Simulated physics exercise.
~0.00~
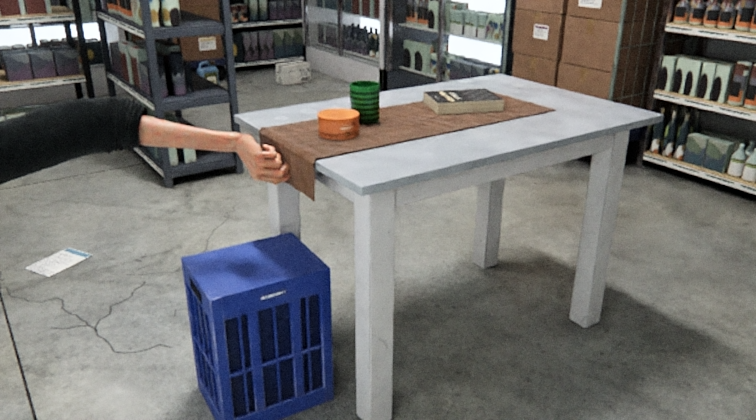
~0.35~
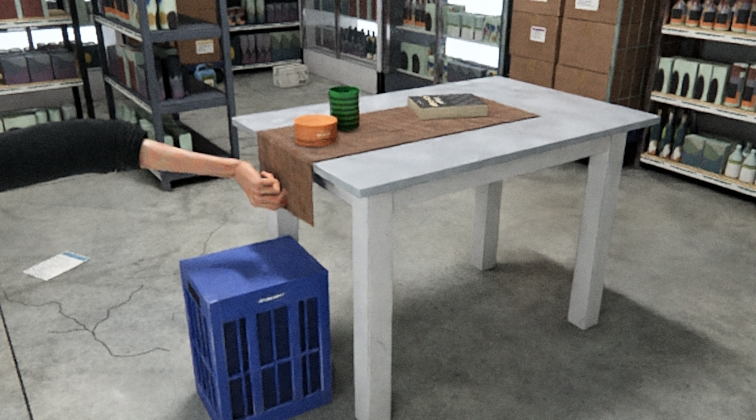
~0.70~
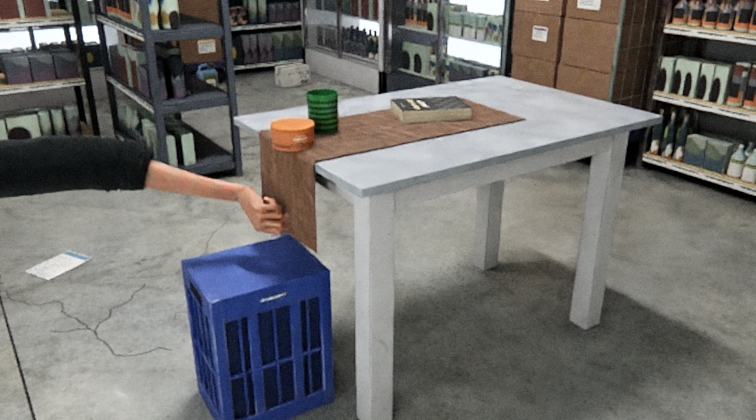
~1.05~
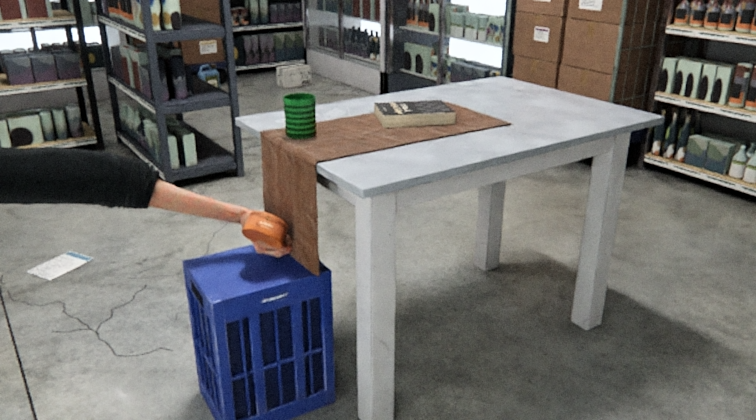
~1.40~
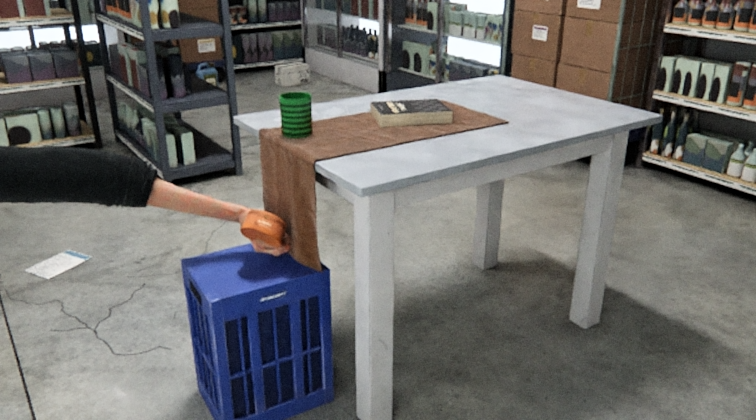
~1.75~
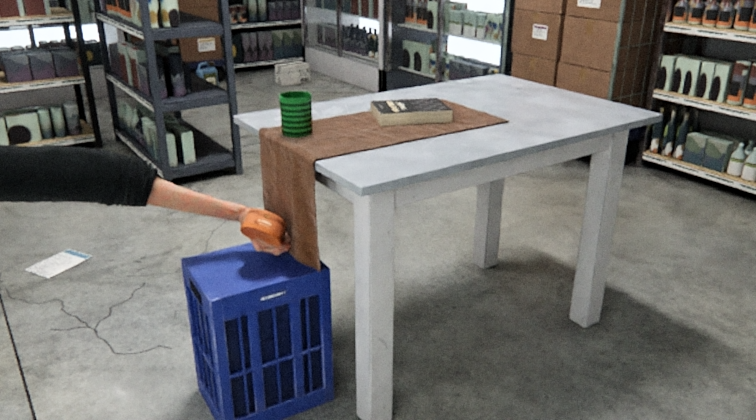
A hand pulled a brown runner down over the left end of a table toward a blue crate, drawing a green mug, an orange tub and a black book along; the tub went over the edge, while the mug stayed upright on top.
